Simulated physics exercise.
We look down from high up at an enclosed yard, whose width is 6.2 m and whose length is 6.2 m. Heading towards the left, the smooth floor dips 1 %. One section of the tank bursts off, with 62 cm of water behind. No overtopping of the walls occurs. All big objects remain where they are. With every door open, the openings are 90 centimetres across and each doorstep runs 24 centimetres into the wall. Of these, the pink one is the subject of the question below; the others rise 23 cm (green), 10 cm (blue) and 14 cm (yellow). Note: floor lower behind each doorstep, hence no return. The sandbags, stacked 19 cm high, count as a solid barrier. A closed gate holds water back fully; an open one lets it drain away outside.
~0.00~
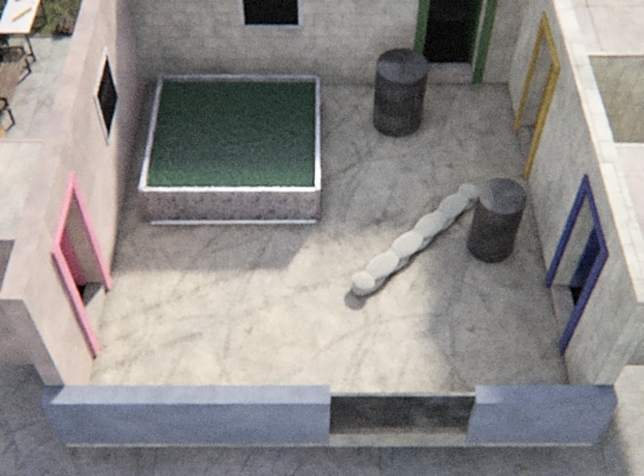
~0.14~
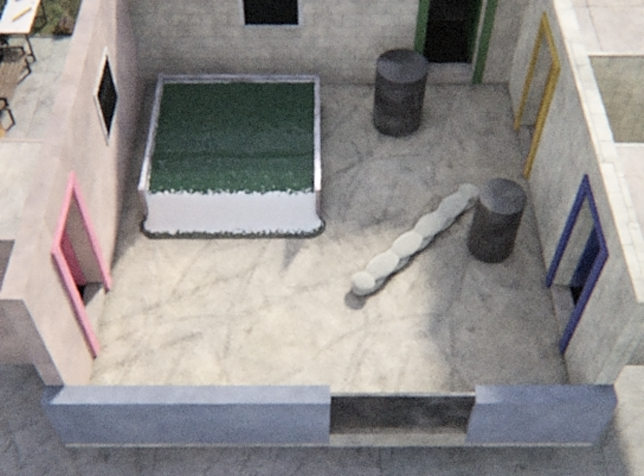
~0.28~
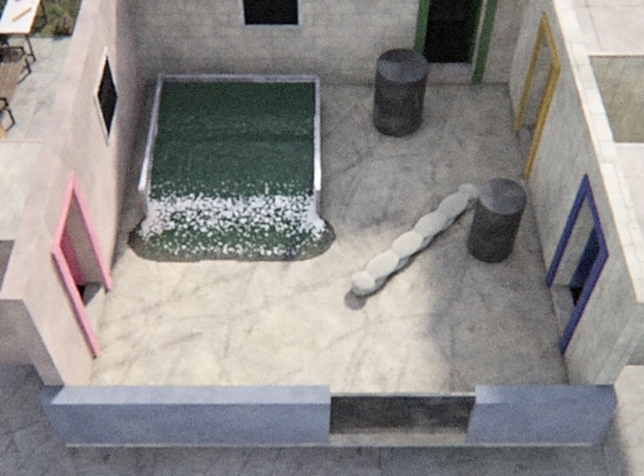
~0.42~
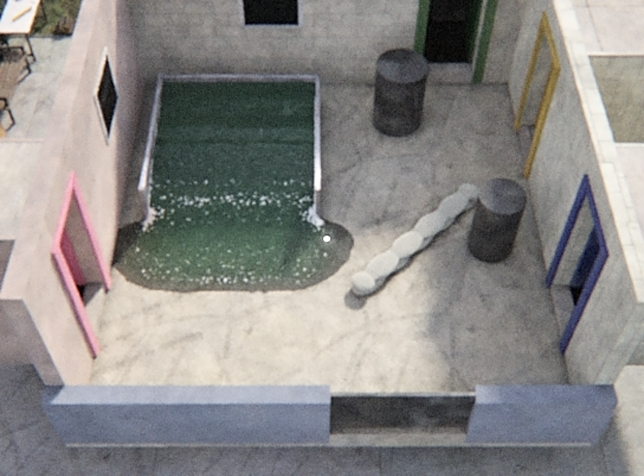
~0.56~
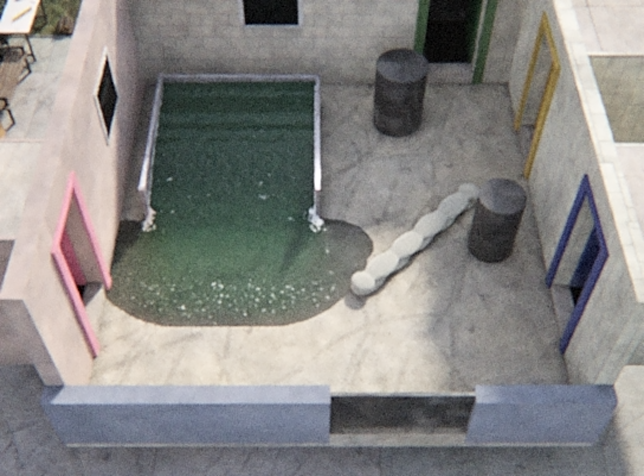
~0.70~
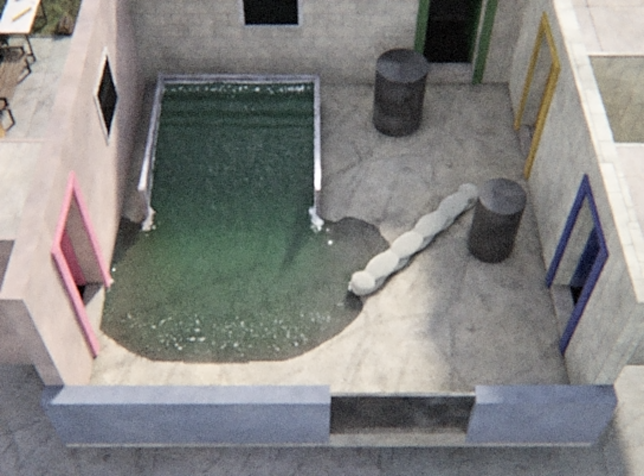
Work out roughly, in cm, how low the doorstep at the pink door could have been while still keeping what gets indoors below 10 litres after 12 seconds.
No lower than about 28 cm.
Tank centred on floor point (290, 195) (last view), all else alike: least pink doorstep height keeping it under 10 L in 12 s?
24 cm, give or take.
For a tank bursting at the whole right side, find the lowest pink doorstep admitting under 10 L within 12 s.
Some 14.5 cm.
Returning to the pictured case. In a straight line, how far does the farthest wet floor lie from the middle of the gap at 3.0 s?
About 5.4 m.
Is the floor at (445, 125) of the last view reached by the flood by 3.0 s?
At that moment it's not yet touched.
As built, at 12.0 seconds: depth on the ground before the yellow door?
Lab note: Depth approx. 8.5 cm.
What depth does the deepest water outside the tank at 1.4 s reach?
I'd estimate roughly 42 cm.
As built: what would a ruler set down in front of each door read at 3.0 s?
Pink door 29 cm, green door 0 cm, blue door 0 cm, yellow door 0 cm.
After 1.4 s water covers 35 % of the floor, deepest (42 cm) near (84, 418); 16 cm at the pink door, 0 litres in over its 20 cm doorstep.
After 3.0 s water covers 50 % of the floor, deepest (38 cm) near (84, 418); 29 cm at the pink door, 8 litres in over its 20 cm doorstep.
After 12.0 s water covers 95 % of the floor, deepest (19 cm) near (133, 157); 16 cm at the pink door, 48 litres in over its 20 cm doorstep.
At the pink door as built, the water arrived by 0.7 s and peaked near 32 cm at 3.2 s.
With a doorstep of 25 cm, 18 litres would have come in within the 12 s; with 33.5 cm, 2 litres. So under 10 litres takes about 28 cm.
